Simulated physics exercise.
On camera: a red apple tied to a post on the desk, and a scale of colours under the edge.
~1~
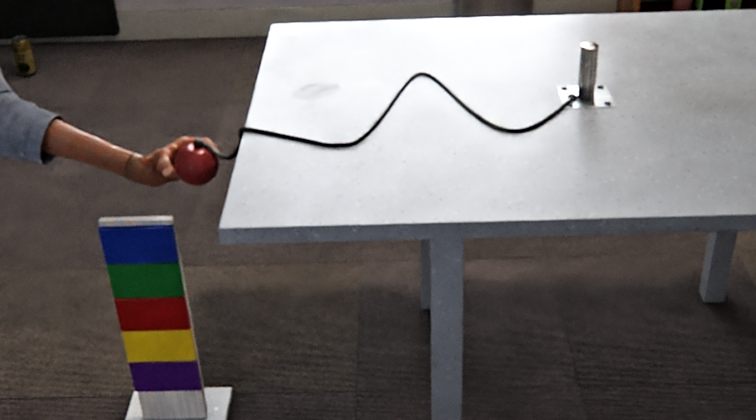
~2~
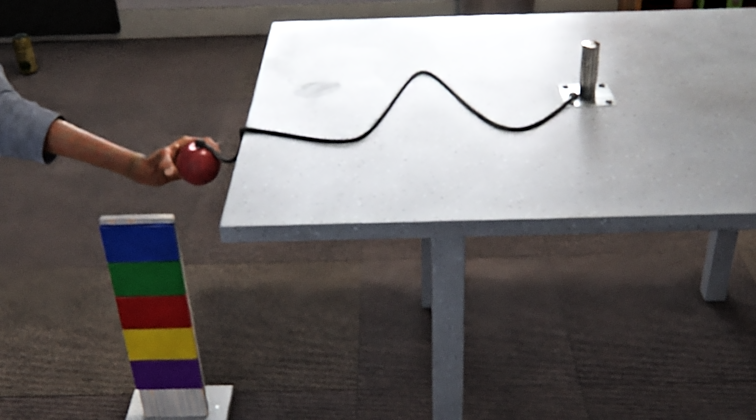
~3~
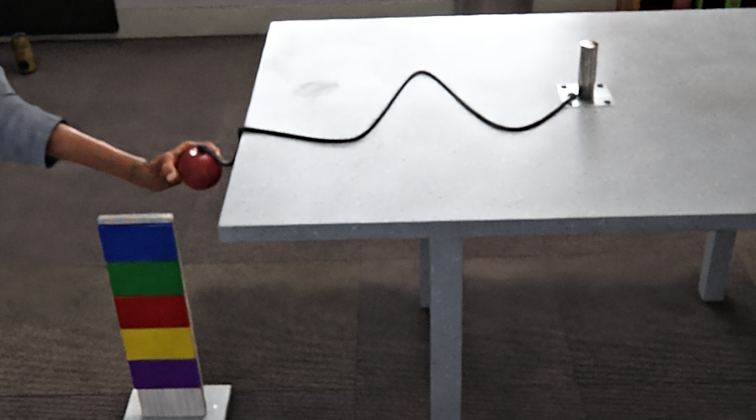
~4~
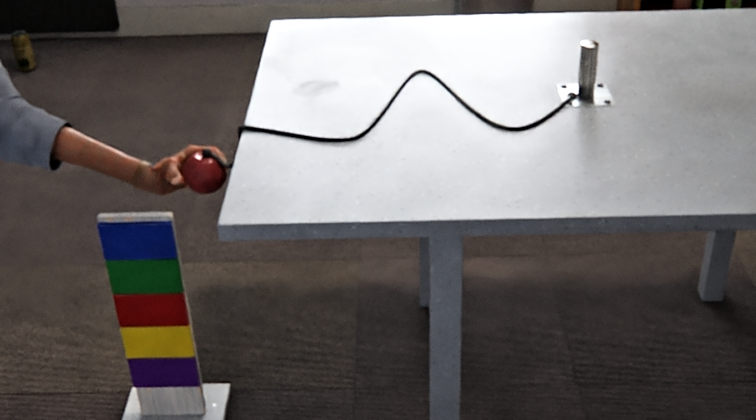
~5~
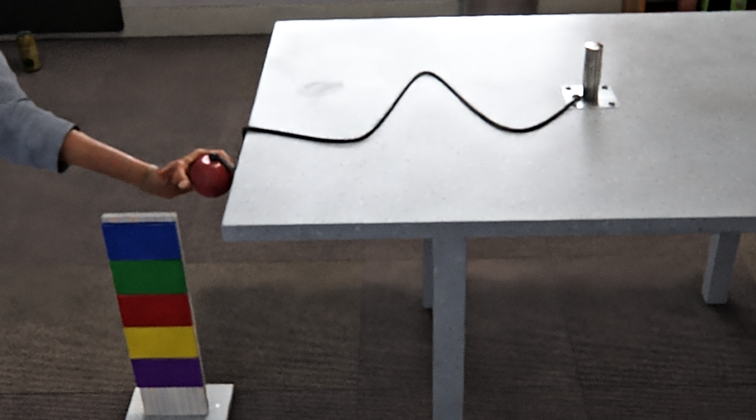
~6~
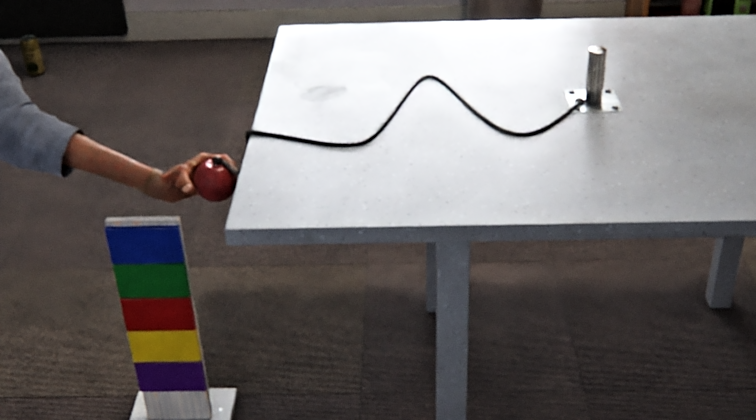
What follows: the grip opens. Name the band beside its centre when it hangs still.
The lead holds its middle at purple.
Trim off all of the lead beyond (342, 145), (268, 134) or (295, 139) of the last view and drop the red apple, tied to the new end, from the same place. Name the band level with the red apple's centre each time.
Try by try: Blue; red; green.
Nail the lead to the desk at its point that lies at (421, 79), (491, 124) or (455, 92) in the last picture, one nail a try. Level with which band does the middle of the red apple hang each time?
Try by try: Green; yellow; red.
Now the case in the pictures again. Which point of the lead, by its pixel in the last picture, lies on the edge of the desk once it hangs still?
The one at (401, 102).
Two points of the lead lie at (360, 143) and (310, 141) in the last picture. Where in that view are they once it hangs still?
At (263, 208), then (267, 246).
Soon after, apple near (287, 352); level with purple.
After that, apple near (284, 363); level with purple.
In the end, apple near (284, 365); level with purple. At purple.
